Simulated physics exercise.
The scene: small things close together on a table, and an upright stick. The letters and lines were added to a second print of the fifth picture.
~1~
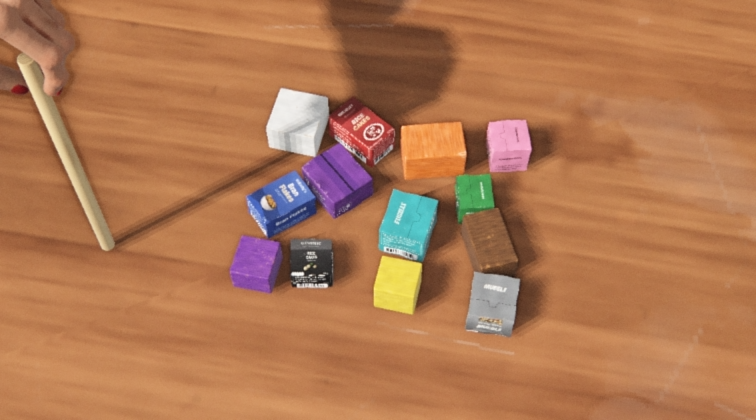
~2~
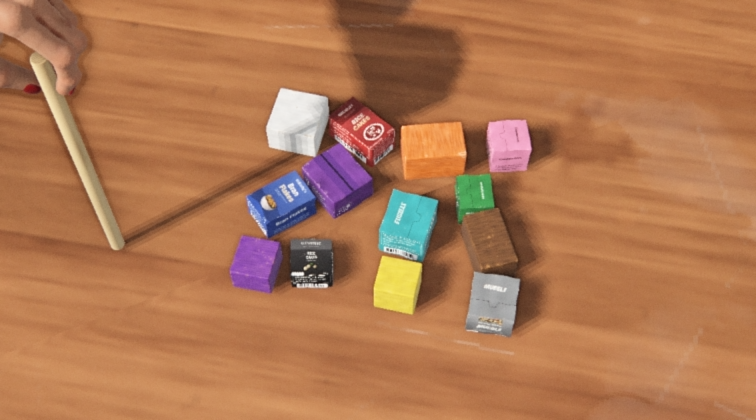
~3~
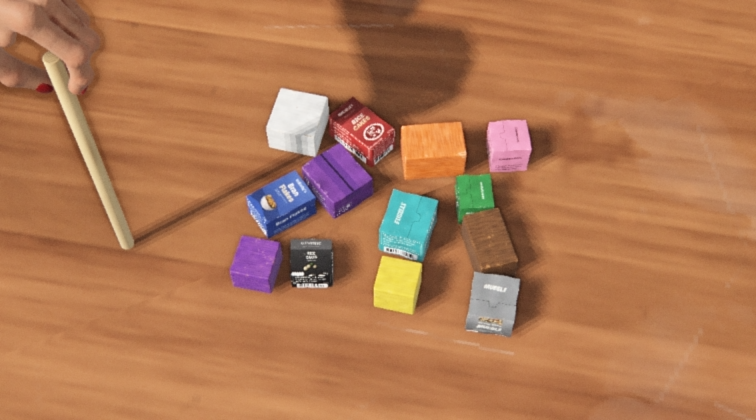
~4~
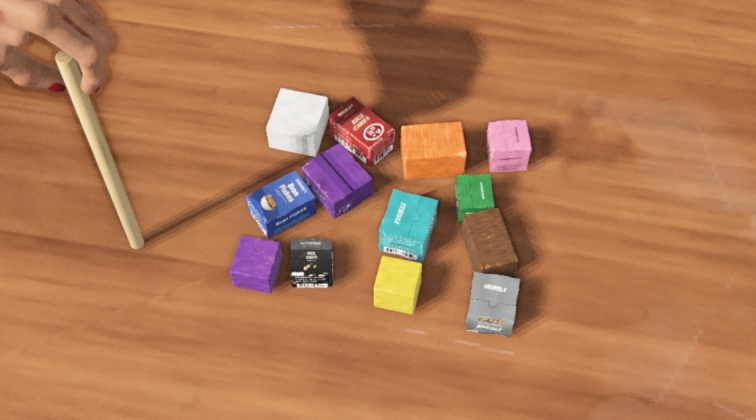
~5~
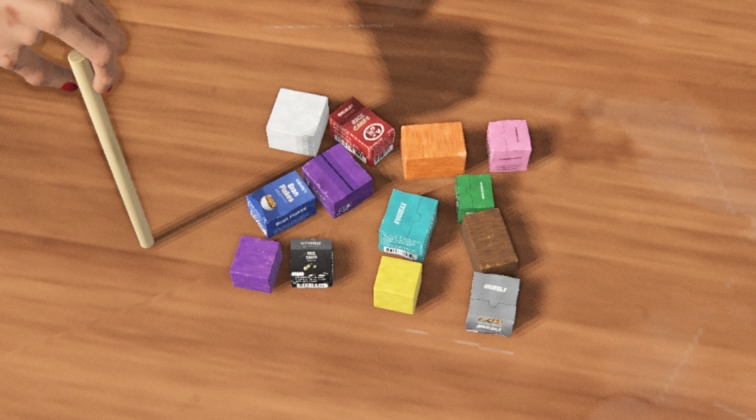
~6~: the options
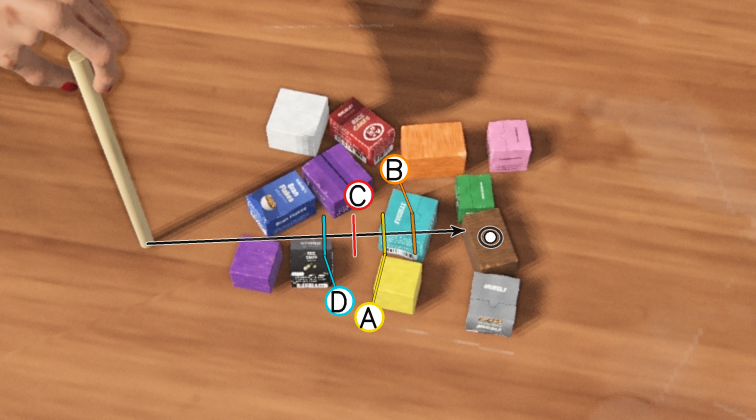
A hand with red nail polish slowly moving an upright wooden stick rightward beside a still cluster of colourful small boxes and blocks.
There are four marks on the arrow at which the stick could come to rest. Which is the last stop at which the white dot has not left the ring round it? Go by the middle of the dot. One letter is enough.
Stop at B.
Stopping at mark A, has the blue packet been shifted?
Yes.
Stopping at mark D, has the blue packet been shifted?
Yes.
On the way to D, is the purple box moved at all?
Yes.
On the marked copy, A at (384, 234); B at (414, 233); C at (354, 235); D at (324, 236); the arrow from (148, 244) to (464, 231); the white dot at (491, 238).
Following B. Soon after the start, foot of the stick (243, 241).
Later, foot of the stick (339, 237); blue packet (307, 198); purple box (351, 164).
In the end, foot of the stick (414, 234); turquoise packet (445, 226); blue packet (307, 198); the dot is still in its ring.
As for the rest, A keeps the dot in but is short; C keeps the dot in but is short; D keeps the dot in but is short.
